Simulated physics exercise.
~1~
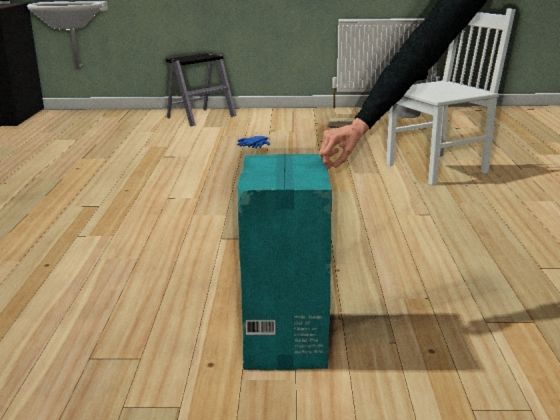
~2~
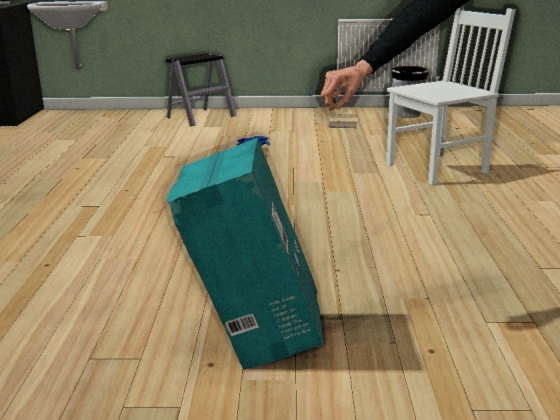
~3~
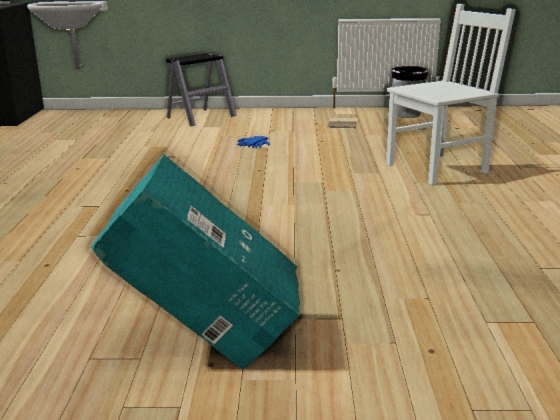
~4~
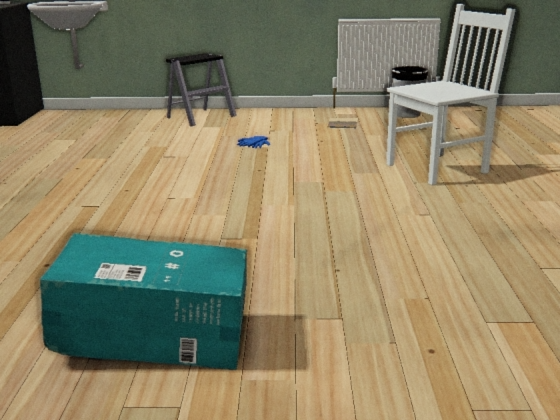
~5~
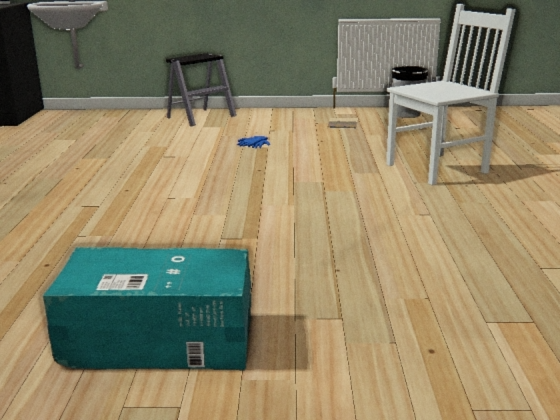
A tall turquoise parcel standing on a wooden floor tipped to the left after a hand at its top shoved it and drew back, and it kept leaning further until it toppled over and ended up lying on its side.
